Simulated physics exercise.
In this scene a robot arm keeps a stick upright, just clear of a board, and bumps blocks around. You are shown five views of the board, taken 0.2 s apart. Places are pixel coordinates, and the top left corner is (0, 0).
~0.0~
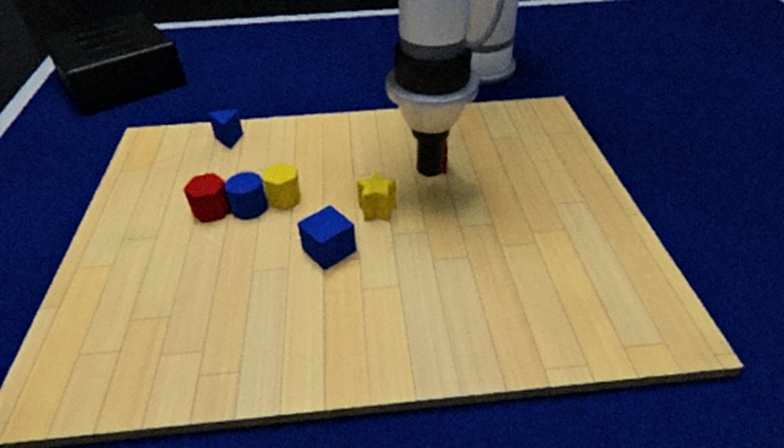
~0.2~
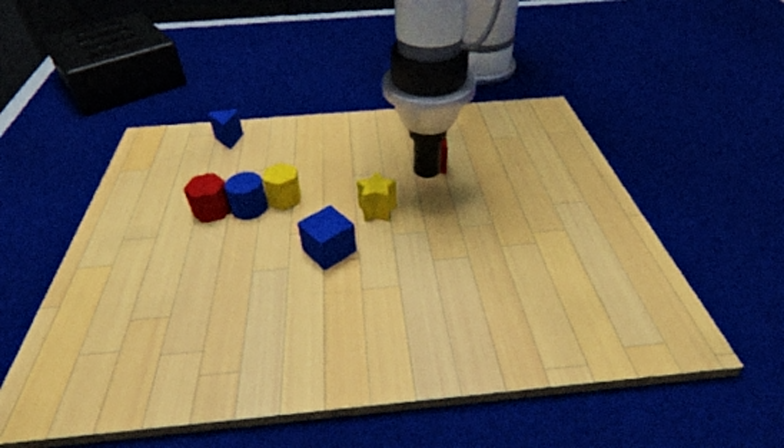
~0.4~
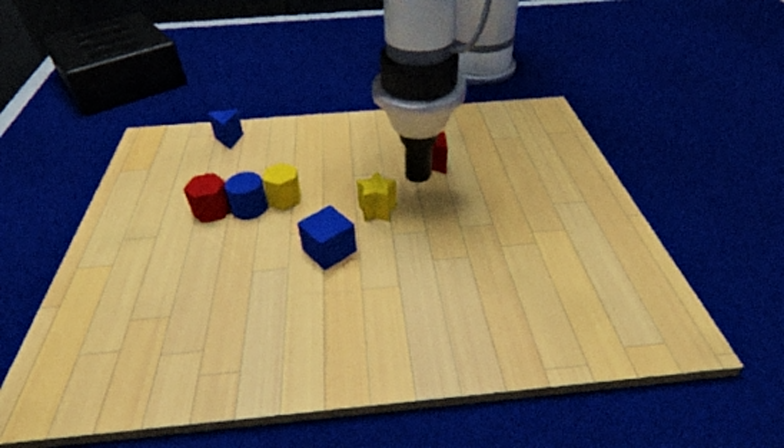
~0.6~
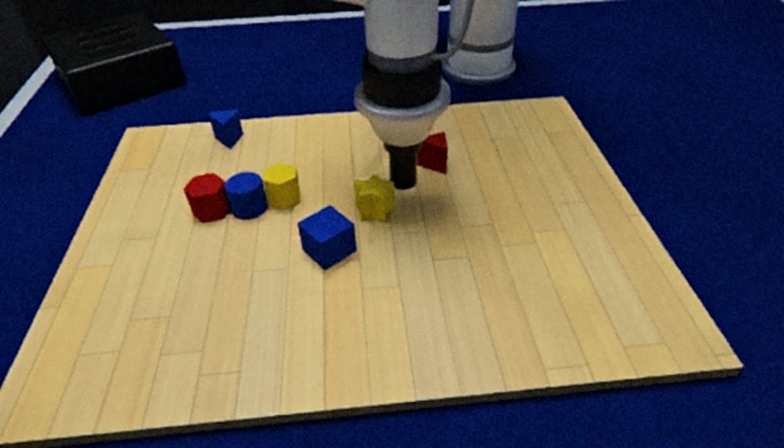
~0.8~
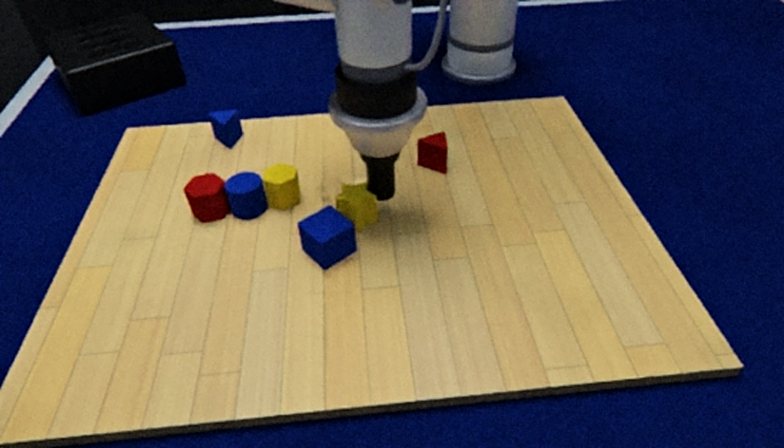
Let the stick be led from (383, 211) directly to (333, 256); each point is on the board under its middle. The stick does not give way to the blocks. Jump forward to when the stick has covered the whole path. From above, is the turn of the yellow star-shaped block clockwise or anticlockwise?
Turns clockwise.
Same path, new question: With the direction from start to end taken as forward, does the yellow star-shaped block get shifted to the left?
No, that is not what happens.
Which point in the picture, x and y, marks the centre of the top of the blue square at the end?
If I read the scene right, the answer is (286, 242).
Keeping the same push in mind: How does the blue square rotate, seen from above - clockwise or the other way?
It spins anti-clockwise.
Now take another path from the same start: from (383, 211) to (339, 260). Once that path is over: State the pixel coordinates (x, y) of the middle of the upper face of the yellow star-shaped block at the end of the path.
The point I'd pick in the picture is (331, 204).
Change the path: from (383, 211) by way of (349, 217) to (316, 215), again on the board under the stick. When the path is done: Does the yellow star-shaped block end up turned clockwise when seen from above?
No - that is not the case.
The first path, step by step. Halfway along, stick (357, 214); blue square (306, 234), turned 20° anticlockwise; yellow star-shaped block (327, 206), turned 25° clockwise.
At the end, stick (330, 237); blue square (286, 242), turned 20° anticlockwise; yellow star-shaped block (314, 211), turned 75° clockwise.
